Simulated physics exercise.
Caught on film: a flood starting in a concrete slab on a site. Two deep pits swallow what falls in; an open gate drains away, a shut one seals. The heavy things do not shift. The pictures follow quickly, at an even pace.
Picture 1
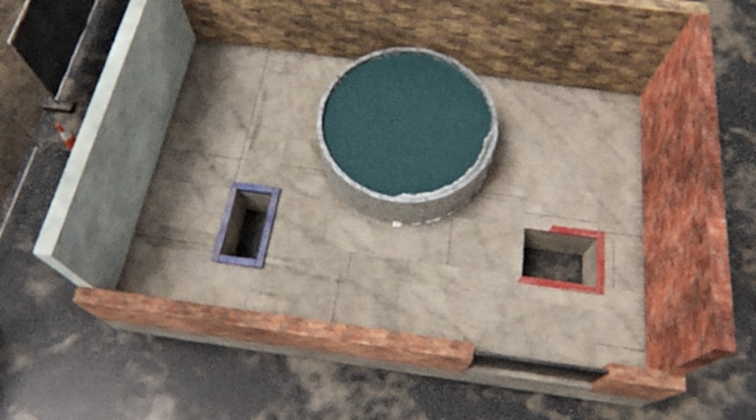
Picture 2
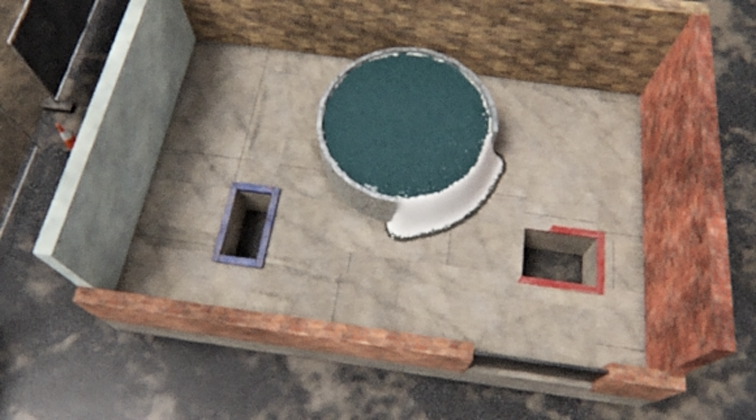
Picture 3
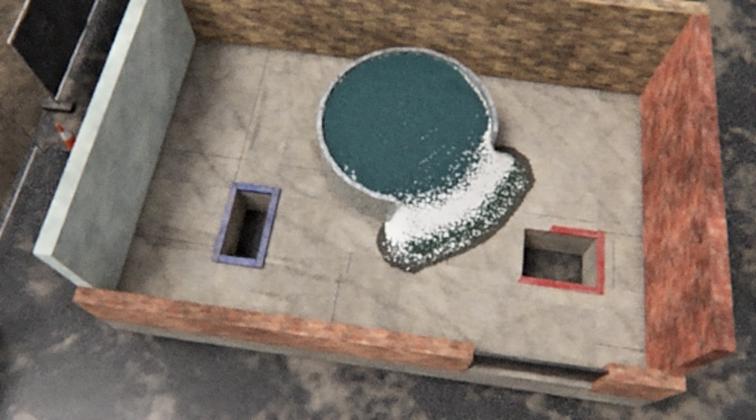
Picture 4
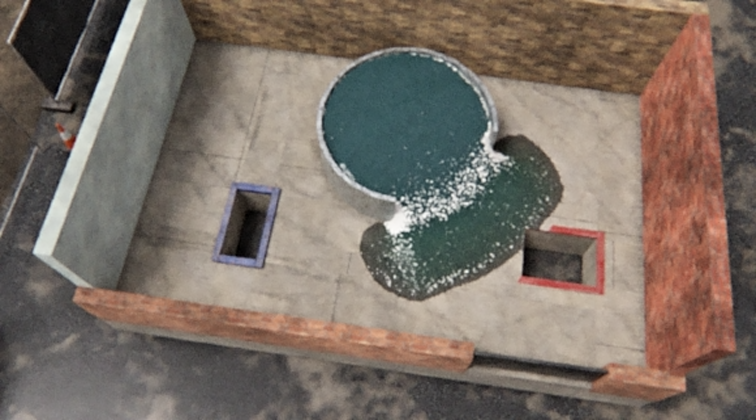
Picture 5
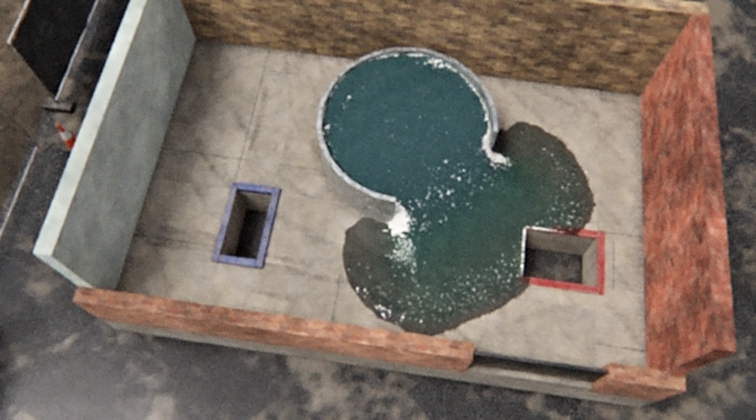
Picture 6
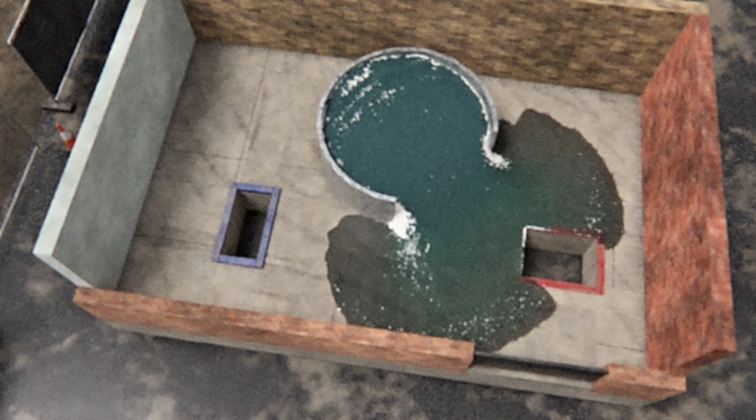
A round tank pours dark green water through a gap, spreading across the concrete slab.
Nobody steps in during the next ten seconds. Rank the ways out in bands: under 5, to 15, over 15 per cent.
In the end: The gate takes less than 5 %; the blue pit takes less than 5 %; the red pit takes more than 15 %.
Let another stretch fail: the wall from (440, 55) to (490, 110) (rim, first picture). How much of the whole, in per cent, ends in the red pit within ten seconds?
Parts in a hundred: Red 35.
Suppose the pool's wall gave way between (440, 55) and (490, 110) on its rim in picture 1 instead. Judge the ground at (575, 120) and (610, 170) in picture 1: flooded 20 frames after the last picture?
In turn: Covered, wet.
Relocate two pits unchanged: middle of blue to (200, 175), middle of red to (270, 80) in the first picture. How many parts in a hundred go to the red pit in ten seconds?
Parts in a hundred: Red 6.
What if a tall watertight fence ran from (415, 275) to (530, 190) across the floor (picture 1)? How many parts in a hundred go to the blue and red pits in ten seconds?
Parts in a hundred: Blue 4, red 14.
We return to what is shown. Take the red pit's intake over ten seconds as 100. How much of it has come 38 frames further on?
About 75 per cent.
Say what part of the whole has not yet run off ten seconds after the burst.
I make it 46 per cent.
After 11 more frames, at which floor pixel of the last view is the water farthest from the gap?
Close to (191, 313).
A moment on, water covers 40 % of the floor; the gate 0 %, the blue pit 0 %, the red pit 7 %.
Next, water covers 45 % of the floor; the gate 0 %, the blue pit 0 %, the red pit 15 %.
Then, water covers 60 % of the floor; the gate 0 %, the blue pit 0 %, the red pit 28 %.
Later, water covers 80 % of the floor; the gate 0 %, the blue pit 0 %, the red pit 40 %.
In the end, water covers 100 % of the floor; the gate 0 %, the blue pit 0 %, the red pit 53 %.
